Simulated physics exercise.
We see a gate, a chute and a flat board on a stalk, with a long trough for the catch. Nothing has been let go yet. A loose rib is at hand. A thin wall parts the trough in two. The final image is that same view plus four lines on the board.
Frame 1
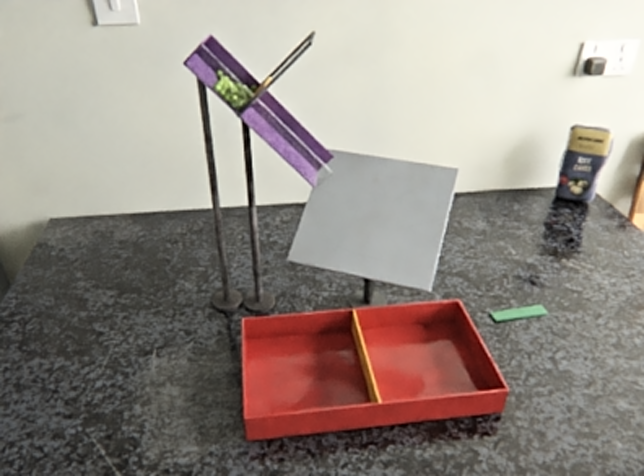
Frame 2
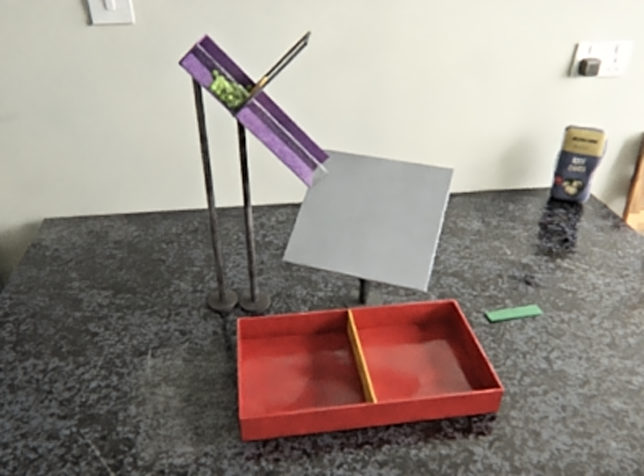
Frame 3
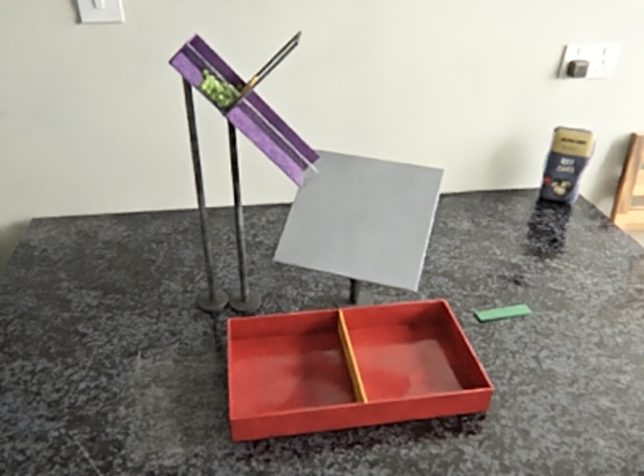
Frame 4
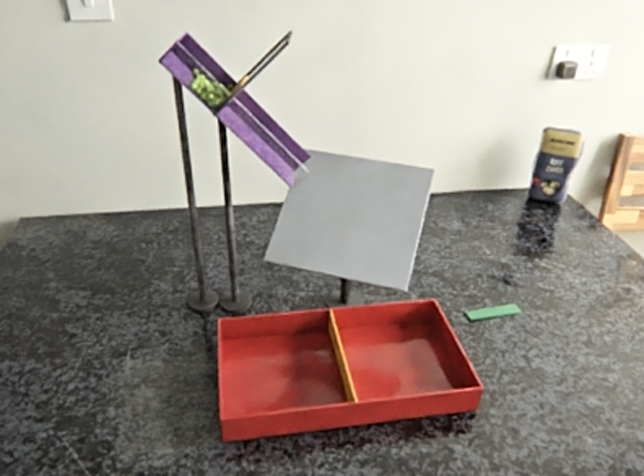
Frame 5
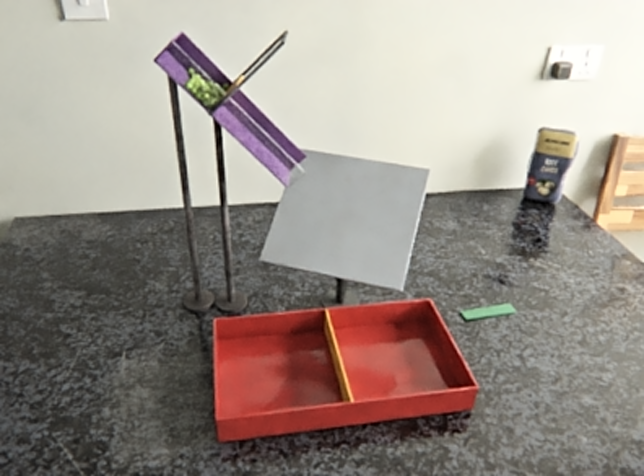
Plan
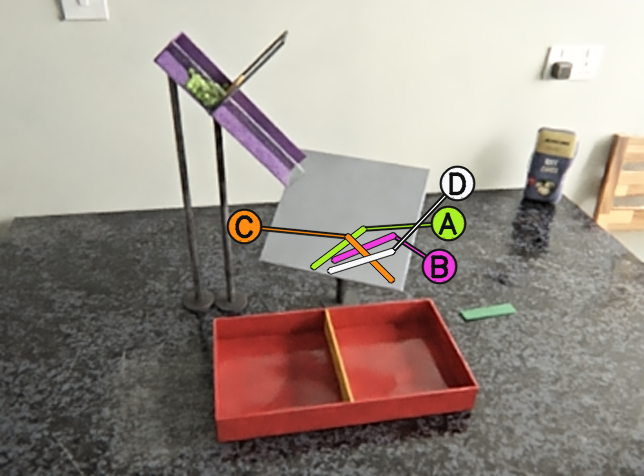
A dark, mottled countertop stands against a pale wall with sockets, seen from the front and slightly above. A sloping purple chute on two dark rods holds small green pieces behind a thin gate at upper left, above a tilted grey board, a red divided trough, a green strip and a dark packet at right. Nothing on the counter moves; only the camera pans slightly right, shifting everything gently leftward.
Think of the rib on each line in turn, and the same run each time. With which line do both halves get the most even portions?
The answer is line C.
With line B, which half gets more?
More lands on the left.
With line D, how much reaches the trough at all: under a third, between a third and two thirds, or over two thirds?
It is over two thirds.
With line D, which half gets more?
More lands on the left.
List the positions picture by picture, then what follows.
Load behind the gate at (234, 90), dried peas; lip of the chute at (316, 180), sloping fairly steeply, in the first picture.
Middle of the board at (369, 214), tilted fairly steeply; middle of its low edge at (351, 275); of its high edge at (385, 158), in the second picture.
Front corners of the trough at (231, 419) and (493, 388); front end of its middle wall at (366, 403); gate still shut at (251, 86), in the third picture.
Middle of the load at (211, 89); lip at (293, 179), in the fourth picture.
Middle of the load at (206, 88); lip at (289, 179), in the fifth picture.
On the marked copy, line A from (363, 229) to (313, 266); line B from (393, 235) to (334, 260); line C from (347, 236) to (391, 279); line D from (392, 251) to (330, 270).
With A, of what is caught, most in the left half, a small part in the right.
With B, of what is caught, nearly all in the left half, a small part in the right.
With C, of what is caught, about half in the left half, about half in the right.
With D, of what is caught, nearly all in the left half, a small part in the right.
